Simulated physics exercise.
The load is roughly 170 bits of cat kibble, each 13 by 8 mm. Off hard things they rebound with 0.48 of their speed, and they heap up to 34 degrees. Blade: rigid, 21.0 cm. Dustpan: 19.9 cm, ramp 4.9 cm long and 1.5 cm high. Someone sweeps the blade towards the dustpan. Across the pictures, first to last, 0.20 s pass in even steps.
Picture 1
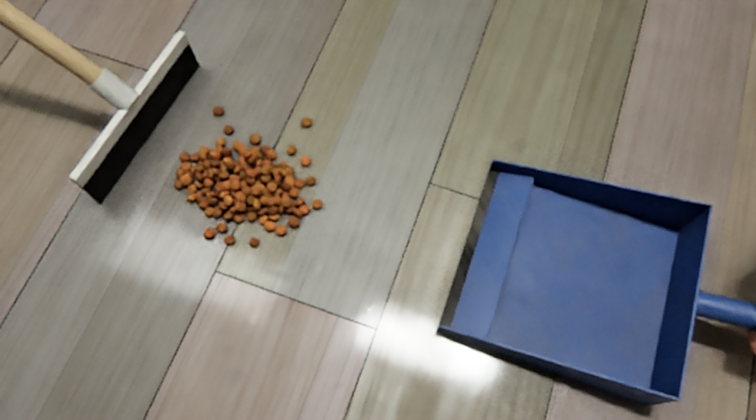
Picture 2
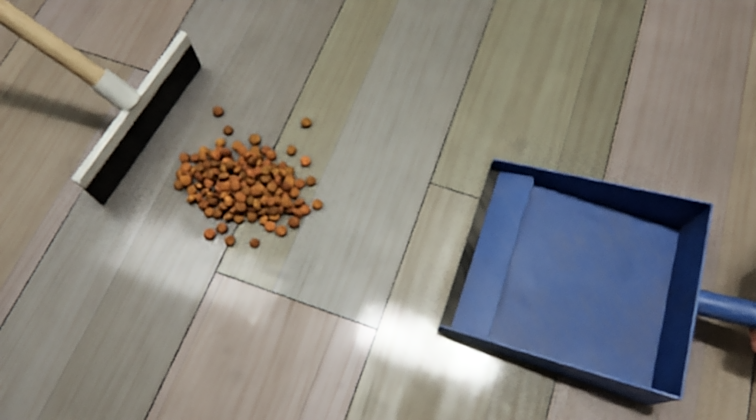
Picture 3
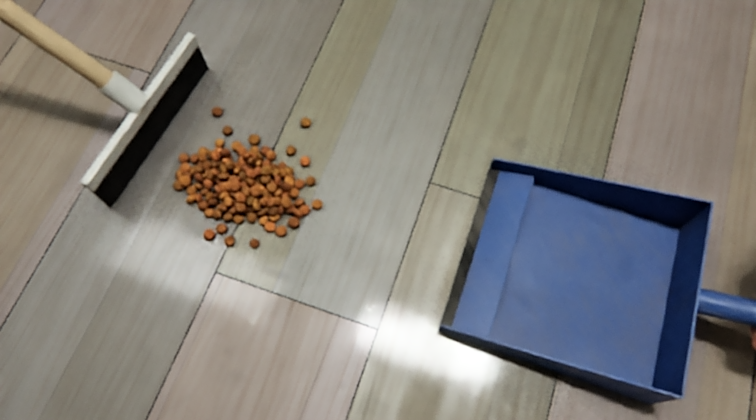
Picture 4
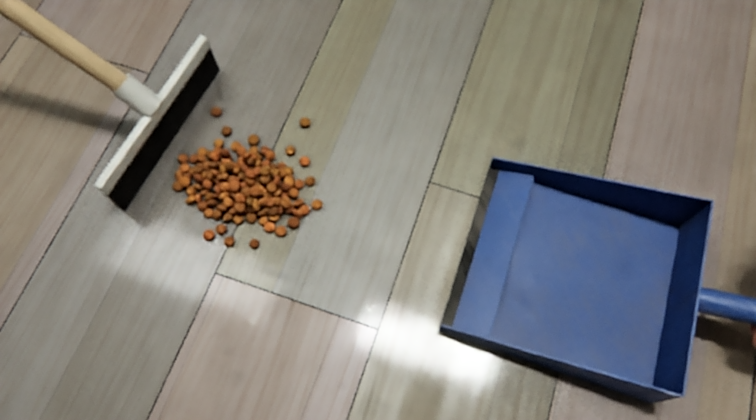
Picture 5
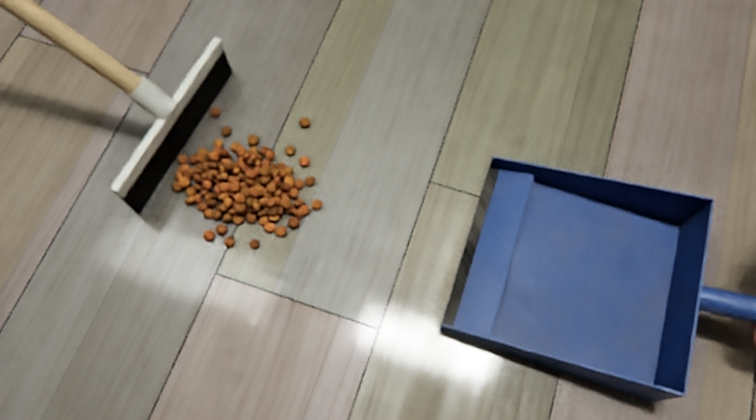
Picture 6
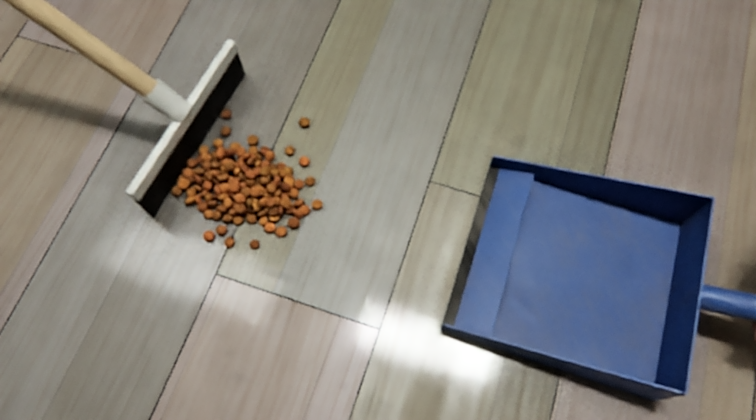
A broom slides a short way right across the floor and nudges brown kibble.
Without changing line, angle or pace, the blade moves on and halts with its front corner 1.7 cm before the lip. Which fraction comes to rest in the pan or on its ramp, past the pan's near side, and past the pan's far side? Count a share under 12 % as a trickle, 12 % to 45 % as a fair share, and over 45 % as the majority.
Result: Pan: It gets a decent chunk; near side: It gets a trickle; far side: It gets a trickle.
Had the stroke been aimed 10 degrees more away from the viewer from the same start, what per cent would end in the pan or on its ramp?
That gives near 5 in a hundred.
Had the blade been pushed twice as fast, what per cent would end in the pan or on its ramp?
Near 30 %.
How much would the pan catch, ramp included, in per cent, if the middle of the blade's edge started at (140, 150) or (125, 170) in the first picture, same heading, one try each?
I'd put it near 30 per cent for the first and near 35 per cent for the second.
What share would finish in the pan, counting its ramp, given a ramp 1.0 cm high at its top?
I'd expect close to 25 per cent.
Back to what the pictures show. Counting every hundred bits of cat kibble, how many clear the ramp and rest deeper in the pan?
It comes to some 0 per cent.
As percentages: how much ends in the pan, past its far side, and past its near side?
The pan ends at 20 per cent, the near side at 0 per cent and the far side at 5 per cent.
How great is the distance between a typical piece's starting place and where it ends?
Around 24 centimetres.
Then, 0.34 s after the last picture, middle of the blade 19 cm from the lip; 0 % over the lip, far side 0 %, near side 0 %.
Then, 0.57 s after the last picture, middle of the blade 9 cm from the lip; 0 % over the lip, far side 0 %, near side 0 %.
Then, 0.91 s after the last picture, middle of the blade 3 cm from the lip; 20 % over the lip, far side 5 %, near side 0 %.
In the end, pan 20 %, near side 0 %, far side 5 %, in front of the lip or behind the blade 75 %.
